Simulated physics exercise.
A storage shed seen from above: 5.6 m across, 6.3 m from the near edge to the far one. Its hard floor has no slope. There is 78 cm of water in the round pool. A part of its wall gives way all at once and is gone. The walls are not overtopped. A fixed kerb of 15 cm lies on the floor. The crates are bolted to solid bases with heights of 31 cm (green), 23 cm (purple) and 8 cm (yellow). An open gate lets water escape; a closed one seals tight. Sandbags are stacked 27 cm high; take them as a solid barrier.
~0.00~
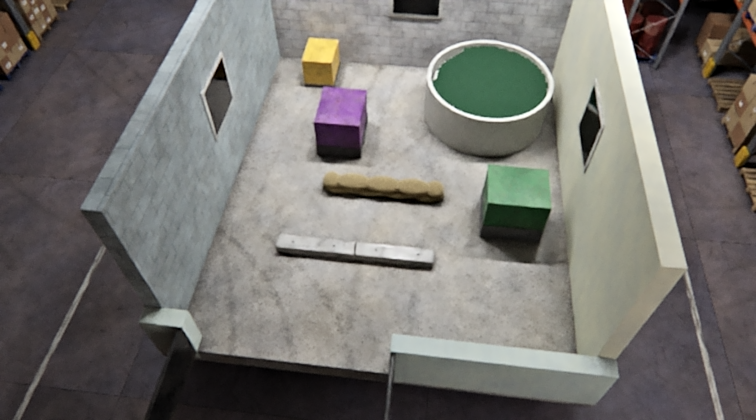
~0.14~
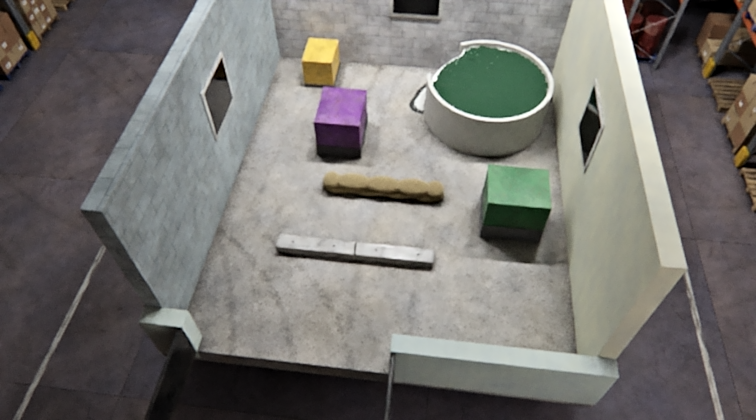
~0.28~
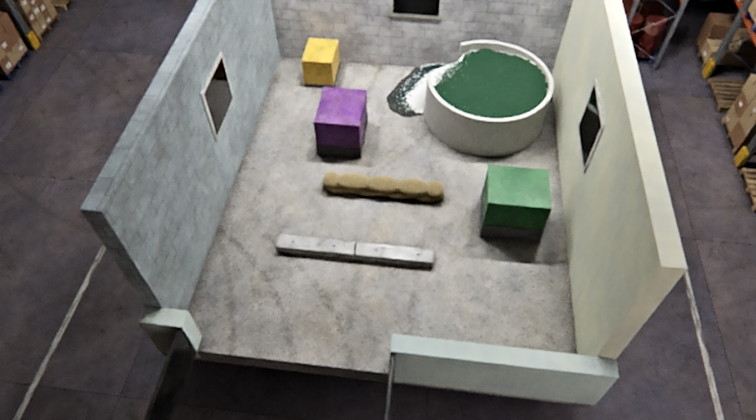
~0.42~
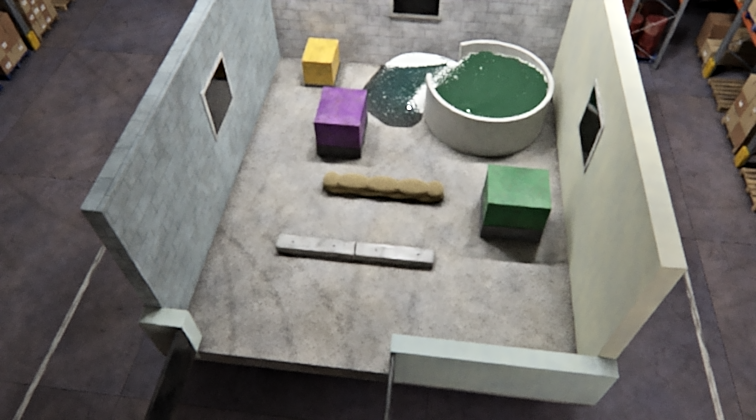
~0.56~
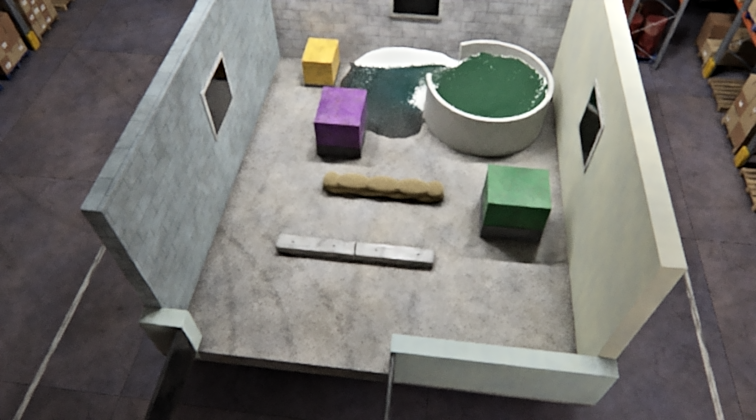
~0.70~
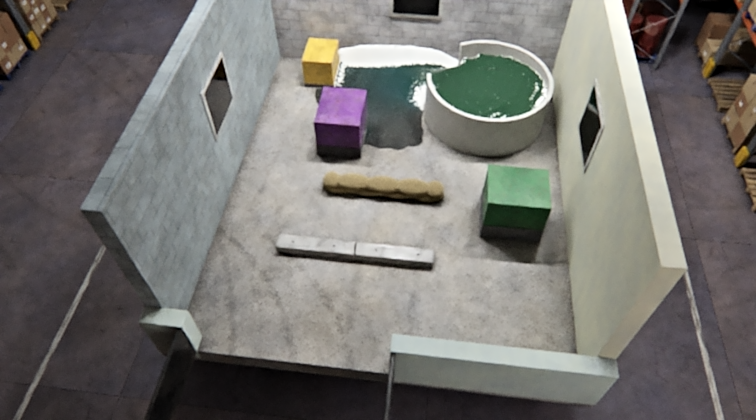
Dark green water poured out of the left side of the round pool after part of its wall gave way, then spread across the gray floor behind the purple block toward the yellow one.
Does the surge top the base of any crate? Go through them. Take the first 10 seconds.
One by one: The green crate keeps dry; the purple crate gets wet; the yellow crate gets wet.
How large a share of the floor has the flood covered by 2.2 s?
Some 30 per cent of it.
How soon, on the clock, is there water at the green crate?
Arrival: Green 3.2 s.
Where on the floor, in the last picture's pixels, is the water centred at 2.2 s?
Near (415, 104).
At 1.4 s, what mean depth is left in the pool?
Roughly 49 cm on average.
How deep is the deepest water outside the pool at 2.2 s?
Roughly 49 cm.
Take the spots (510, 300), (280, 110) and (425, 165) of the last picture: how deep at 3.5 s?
In that order: 0, 17 and 5 cm.
After 1.4 s water covers 20 % of the floor and is deepest (64 cm) near (346, 74); green plinth not reached, purple plinth reached, yellow plinth reached.
After 2.2 s water covers 30 % of the floor and is deepest (49 cm) near (335, 116); green plinth not reached, purple plinth reached, yellow plinth reached.
After 3.5 s water covers 55 % of the floor and is deepest (32 cm) near (346, 74); green plinth reached, purple plinth reached, yellow plinth reached.
After 6.0 s water covers 80 % of the floor and is deepest (20 cm) near (345, 117); green plinth reached, purple plinth reached, yellow plinth reached.
After 10.0 s water covers 95 % of the floor and is deepest (12 cm) near (369, 140); highest at the green plinth 12 cm, highest at the purple plinth 41 cm, highest at the yellow plinth 61 cm.
